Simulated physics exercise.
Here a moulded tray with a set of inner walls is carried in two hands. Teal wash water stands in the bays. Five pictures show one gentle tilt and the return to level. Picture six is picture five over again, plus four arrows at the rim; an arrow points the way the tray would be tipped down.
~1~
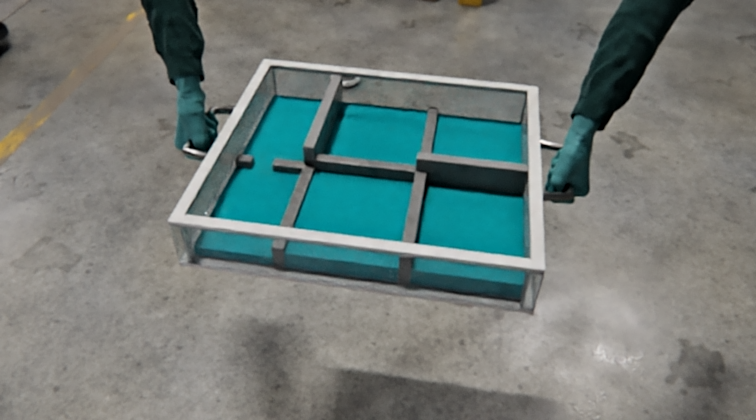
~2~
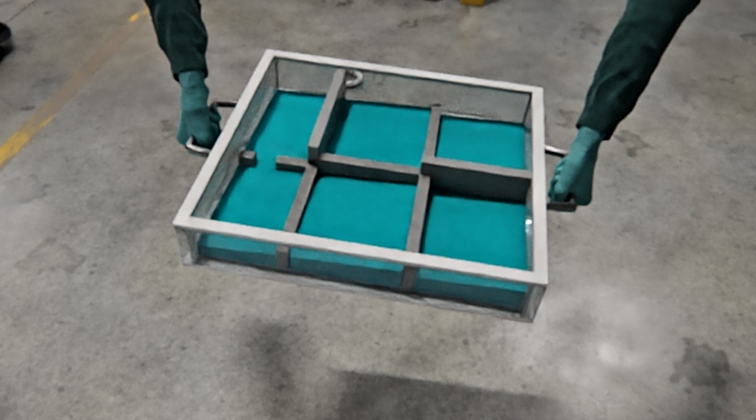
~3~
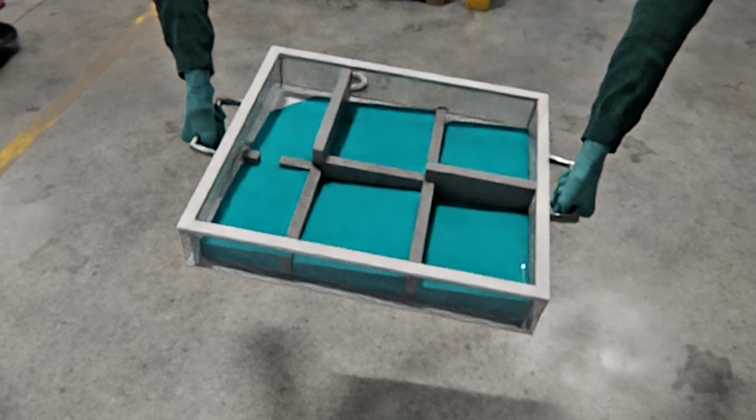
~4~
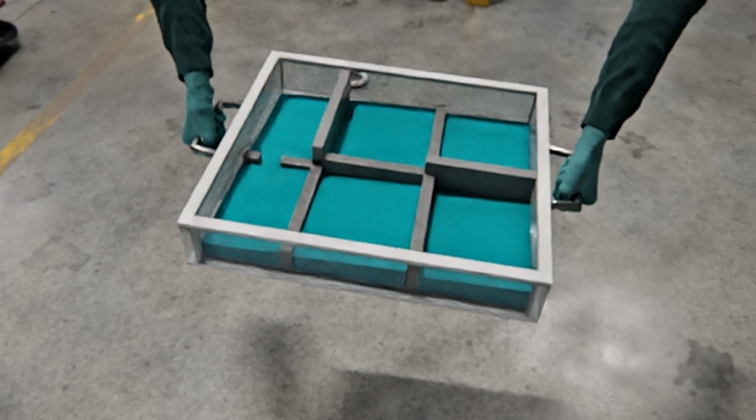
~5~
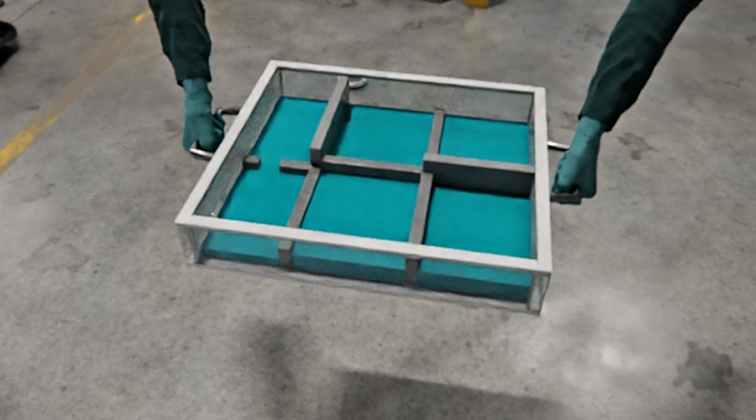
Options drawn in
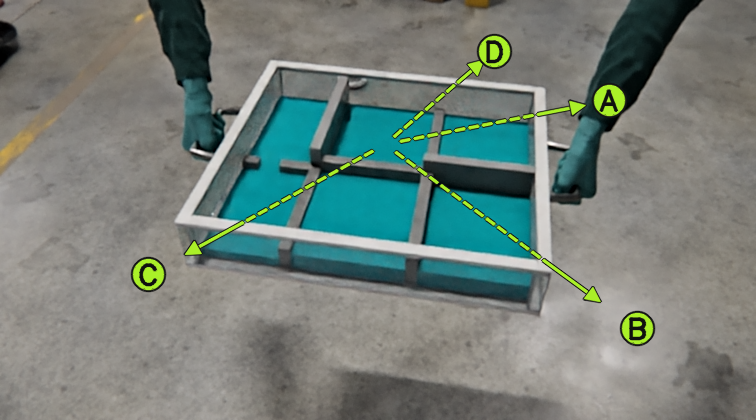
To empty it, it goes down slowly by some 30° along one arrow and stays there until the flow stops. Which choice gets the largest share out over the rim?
Best: C.
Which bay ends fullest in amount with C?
The front left bay.
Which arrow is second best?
The answer is B.
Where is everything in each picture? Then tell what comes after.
The tray is level; deepest in the front right bay, at (468, 227), shallowest in the back right.
Tipped about 4° down to the front right; no wall is crossed.
Tipped about 7° down to the front right; liquid runs over two walls.
Tipped about 3° down to the front right; no wall is crossed.
The tray is level; deepest in the front middle bay, at (360, 214), shallowest in the back right.
On the marked copy, A ends at (580, 106); B ends at (595, 298); C ends at (189, 251); D ends at (479, 63).
For arrow A, about 59 % stays in the tray, the largest part in the back right bay.
For arrow B, about 41 % stays in the tray, the largest part in the front right bay.
For arrow C, about 29 % stays in the tray, the largest part in the front left bay.
For arrow D, about 56 % stays in the tray, the largest part in the back right bay.
